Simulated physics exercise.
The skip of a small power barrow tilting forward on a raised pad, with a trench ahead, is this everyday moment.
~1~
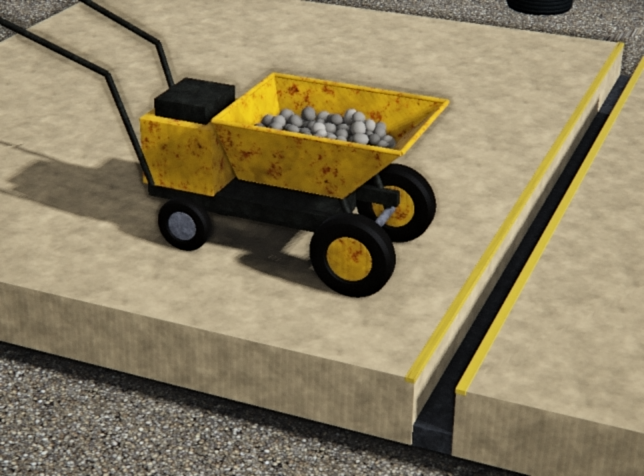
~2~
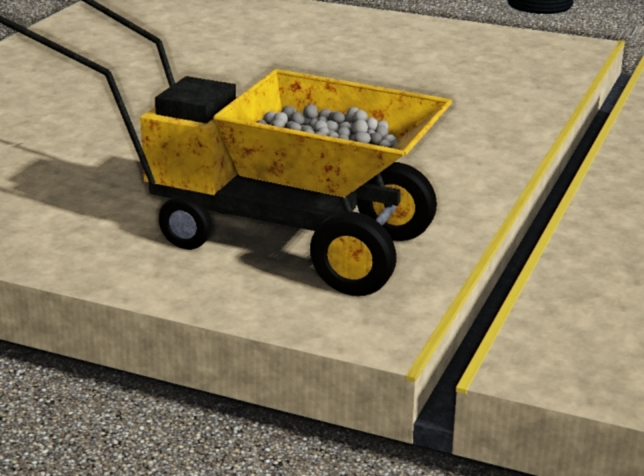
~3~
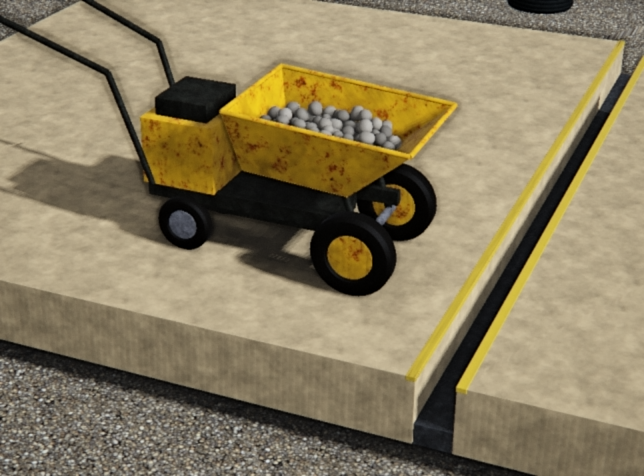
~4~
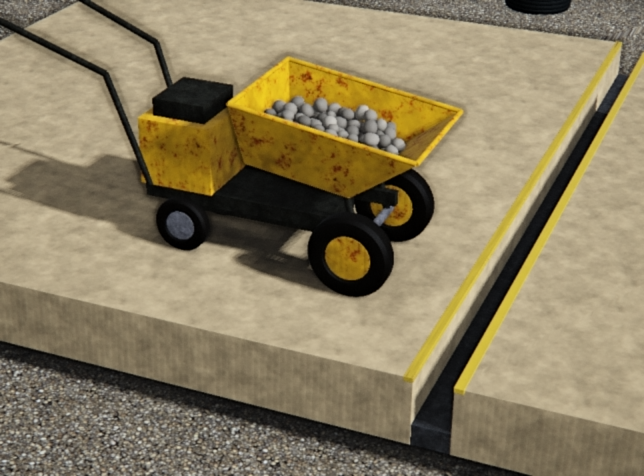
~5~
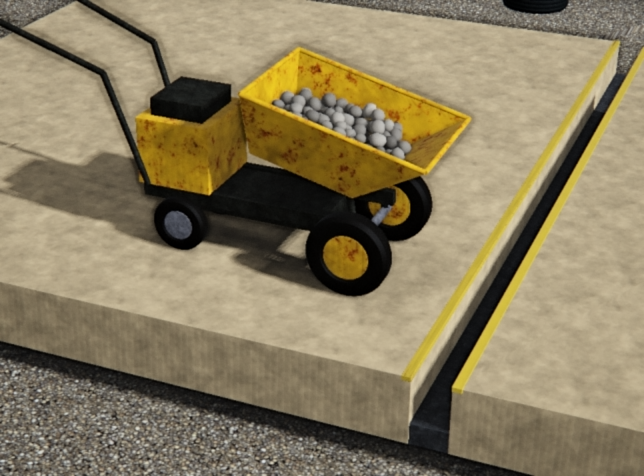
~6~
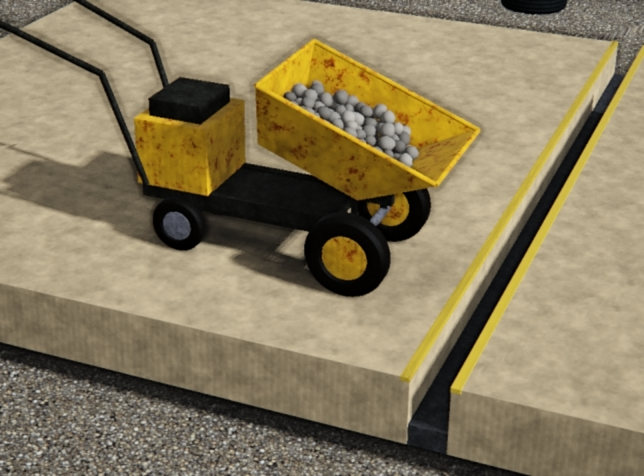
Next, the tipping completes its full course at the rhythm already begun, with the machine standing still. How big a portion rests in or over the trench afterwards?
A minority of it.
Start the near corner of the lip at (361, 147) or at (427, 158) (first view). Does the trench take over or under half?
The bulk, then a minority.
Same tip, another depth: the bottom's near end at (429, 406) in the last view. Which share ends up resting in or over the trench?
20 %.
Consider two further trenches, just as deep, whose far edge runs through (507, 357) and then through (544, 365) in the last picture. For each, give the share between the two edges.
Roughly 80 % and 100 %.
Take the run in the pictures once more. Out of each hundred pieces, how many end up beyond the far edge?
Around 70 %.
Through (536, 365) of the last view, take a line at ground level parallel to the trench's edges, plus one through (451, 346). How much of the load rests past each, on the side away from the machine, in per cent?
Respectively 40 and 90 percent.
Just after the last frame, skip tipped steeply; every one in the skip.
A moment on, skip tipped right over; roughly two thirds in the skip; about a tenth in or heaped over the trench; roughly a third beyond it.
Further on, skip tipped right over; about a tenth in the skip; roughly a quarter in or heaped over the trench; roughly two thirds beyond it.
When it is over, skip tipped right over; just a few in the skip; roughly a quarter in or heaped over the trench; the larger part beyond it.
